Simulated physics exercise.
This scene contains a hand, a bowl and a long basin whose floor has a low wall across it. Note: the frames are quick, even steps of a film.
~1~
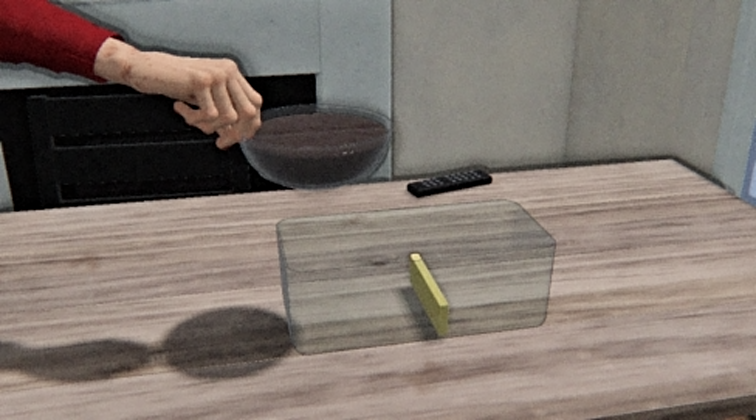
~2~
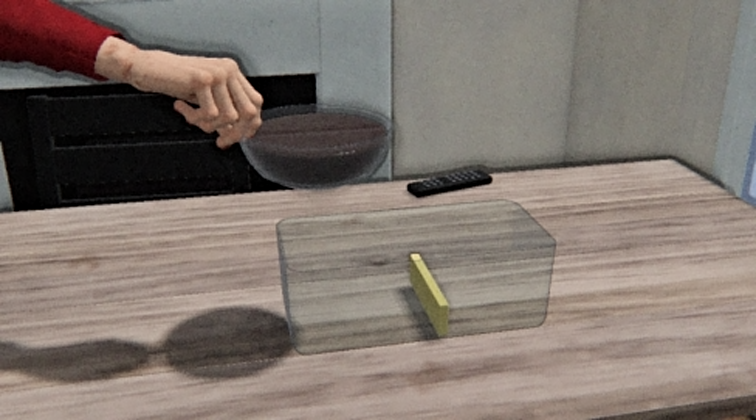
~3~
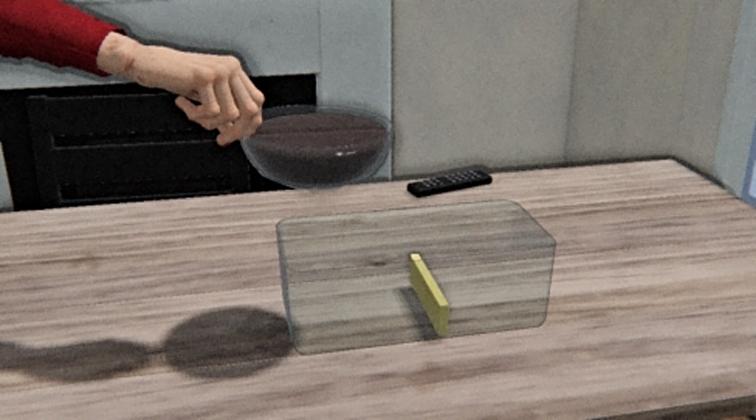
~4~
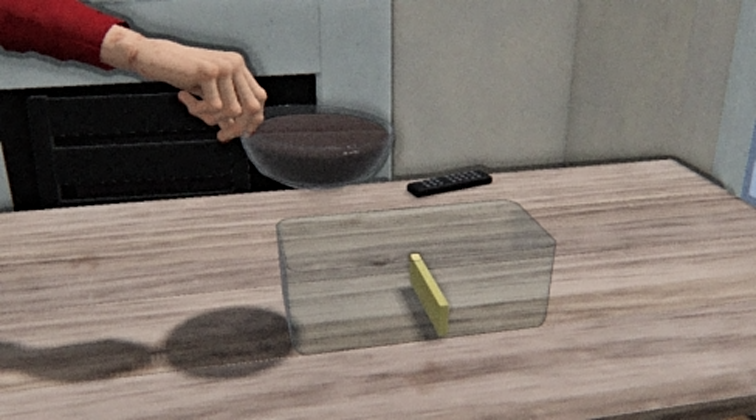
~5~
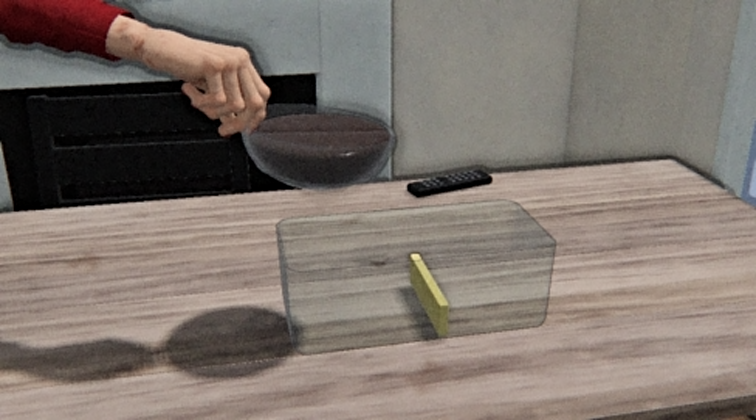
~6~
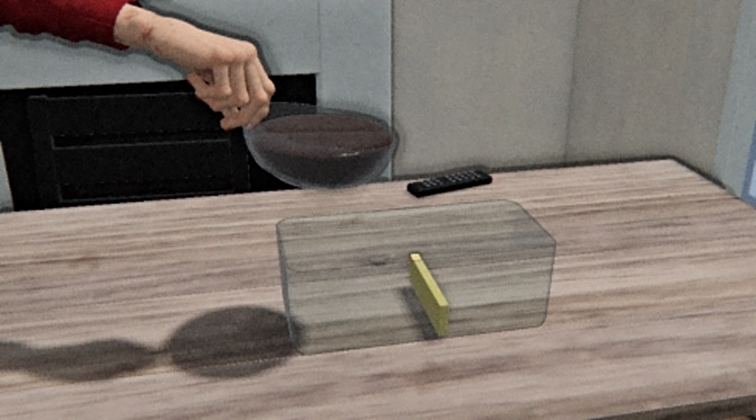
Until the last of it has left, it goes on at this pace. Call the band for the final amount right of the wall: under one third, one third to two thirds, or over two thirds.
Band: One third to two thirds.
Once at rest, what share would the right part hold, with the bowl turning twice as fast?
Estimate: Around 40 %.
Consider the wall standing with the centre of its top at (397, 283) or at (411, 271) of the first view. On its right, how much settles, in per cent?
80 per cent first, then 75 per cent.
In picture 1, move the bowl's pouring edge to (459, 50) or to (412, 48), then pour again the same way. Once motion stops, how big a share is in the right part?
Near 65 in a hundred first, near 80 in a hundred second.
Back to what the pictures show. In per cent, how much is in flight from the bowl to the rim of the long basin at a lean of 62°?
It's close to 30 per cent.
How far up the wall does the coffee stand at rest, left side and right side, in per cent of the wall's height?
Roughly 30 left of the wall, roughly 60 right of it.
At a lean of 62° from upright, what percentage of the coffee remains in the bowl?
30 per cent or so.
A moment on, the bowl is tipped part way and 32 per cent is still to pour, 6 is left of the wall and 30 right of it.
Next, the bowl is tipped on its side and 1 per cent is still to pour, 37 is left of the wall and 60 right of it.
Then the bowl is tipped right over and 0 per cent is still to pour, 40 is left of the wall and 60 right of it.
Later the bowl is tipped right over and 0 per cent is still to pour, 40 is left of the wall and 60 right of it.
At rest 40 per cent lies left of the wall, 60 right of it and 0 outside.
